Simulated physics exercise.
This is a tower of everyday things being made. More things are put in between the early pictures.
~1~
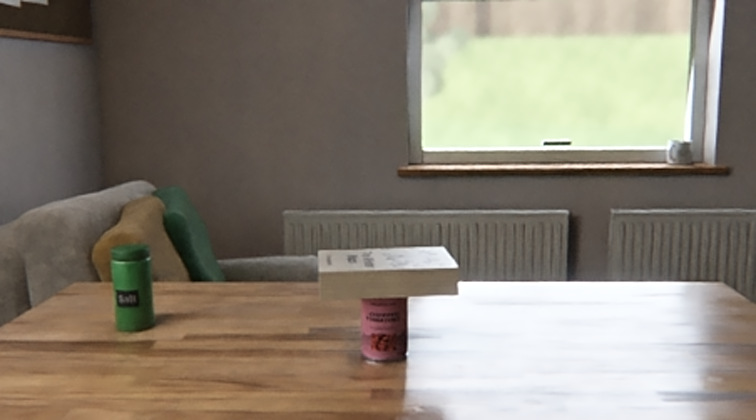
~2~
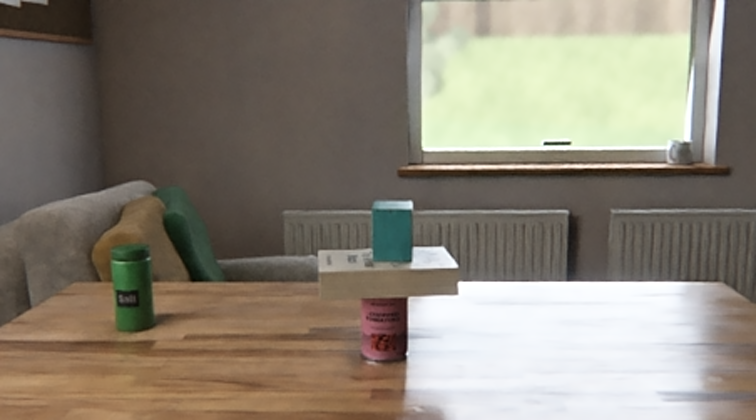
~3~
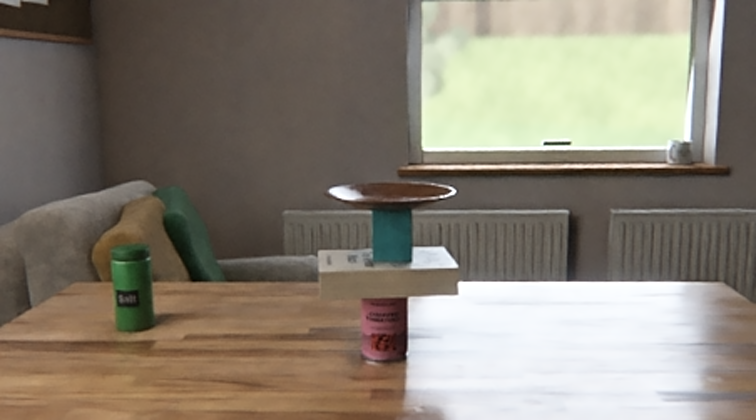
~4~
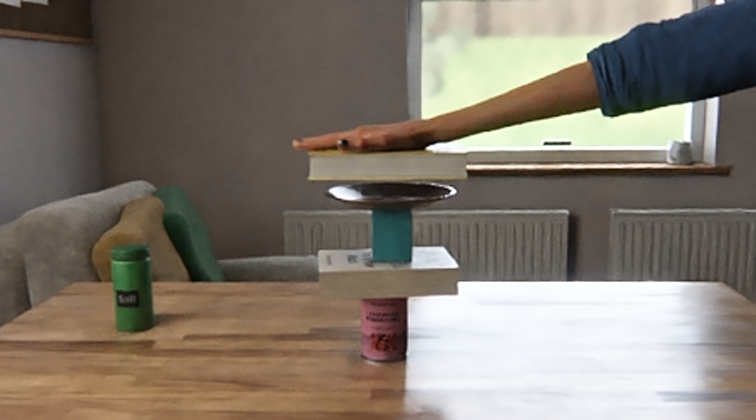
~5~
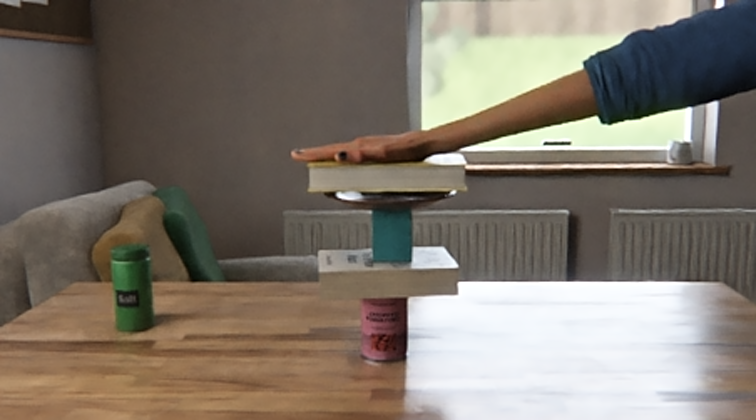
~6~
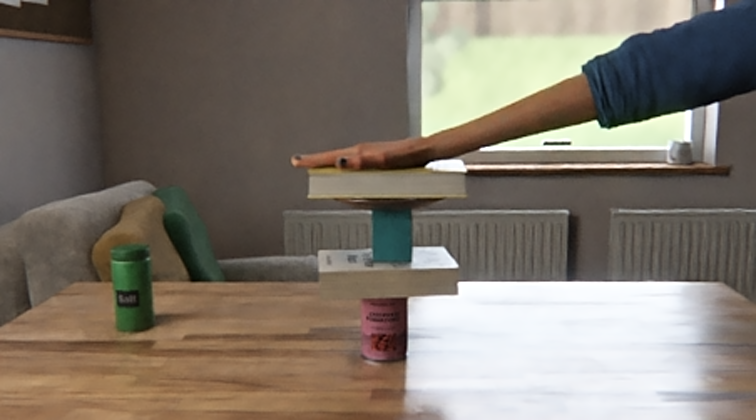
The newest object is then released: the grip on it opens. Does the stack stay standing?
Yes.
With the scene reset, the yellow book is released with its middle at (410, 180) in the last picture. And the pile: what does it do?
Next, the heap stays put.
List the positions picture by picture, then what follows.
The last thing is not in view yet; pink tin (384, 320), in the first frame.
The last thing is not in view yet; turquoise block (393, 231), in the second frame.
The last thing is not in view yet; green jar (133, 287), in the third frame.
Coming down; yellow book (389, 161); brown plate (390, 197), in the fourth frame.
Coming down; yellow book (388, 173); white book (385, 272), in the fifth frame.
In place under the hand; yellow book (388, 178); pink tin (384, 320), in the sixth frame.
Then, 0.20 s after the last picture, nothing has stirred.
Then, 0.30 s after the last picture, yellow book resting near (388, 180).
At rest, all 6 in place. Seen from the same camera at the end, yellow book near (388, 180). The pile stays up.
